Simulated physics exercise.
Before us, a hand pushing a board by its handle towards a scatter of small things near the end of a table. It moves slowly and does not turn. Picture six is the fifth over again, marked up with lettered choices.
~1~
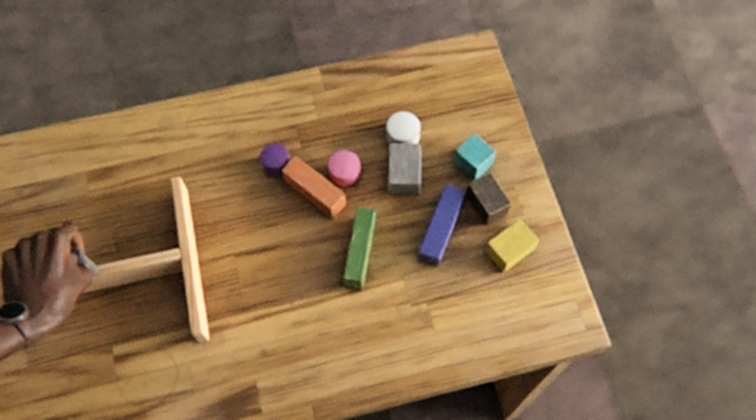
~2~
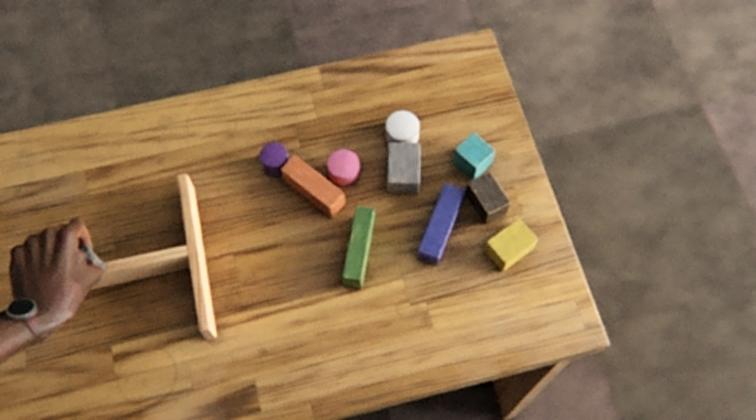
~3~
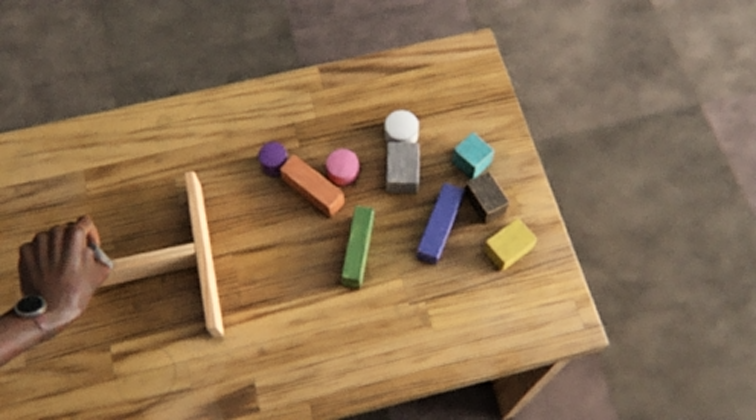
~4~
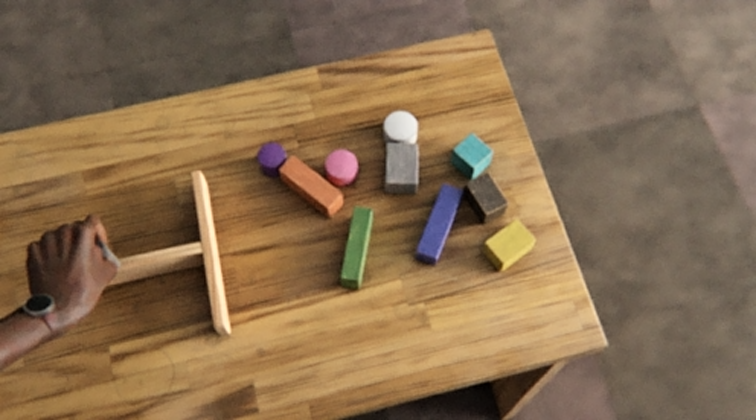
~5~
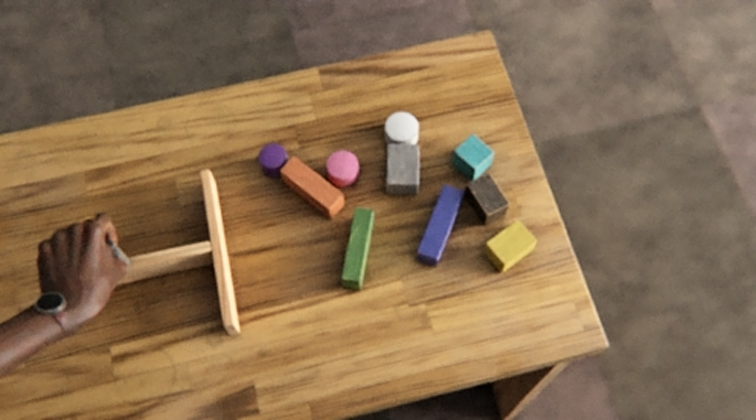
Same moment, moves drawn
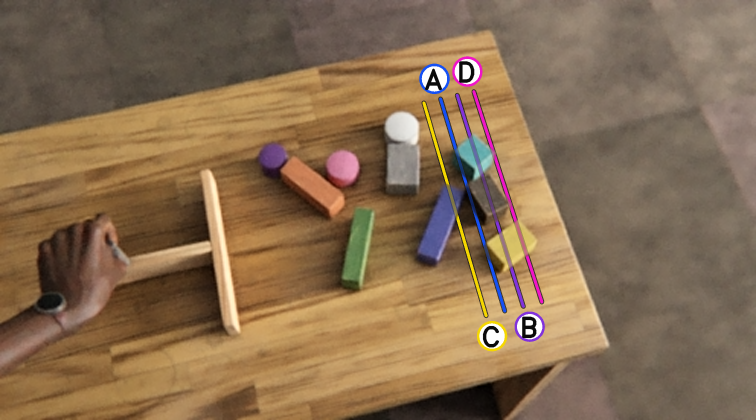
A hand gripping the handle of a wooden board slowly pushed it a short way right across a wooden table, toward a scatter of colorful blocks and round pieces, which stayed still and untouched.
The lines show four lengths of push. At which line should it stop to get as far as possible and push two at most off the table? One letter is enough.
No third one falls up to B.
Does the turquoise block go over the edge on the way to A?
Yes.
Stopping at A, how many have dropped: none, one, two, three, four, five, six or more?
In all, one.
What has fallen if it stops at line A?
The turquoise block goes over.
On the marked copy, A at (471, 199); B at (488, 195); C at (453, 203); D at (506, 191).
Taking B. A third of the way, board (316, 221); purple tin (288, 150); pink tin (349, 168).
Two thirds of the way, board (414, 198); turquoise block (488, 153); grey block (455, 169).
When it is over, board (488, 181); turquoise block over the edge; yellow block (571, 240); one fallen.
As for the rest, A is within the limit but short; C is within the limit but short; D drops four.
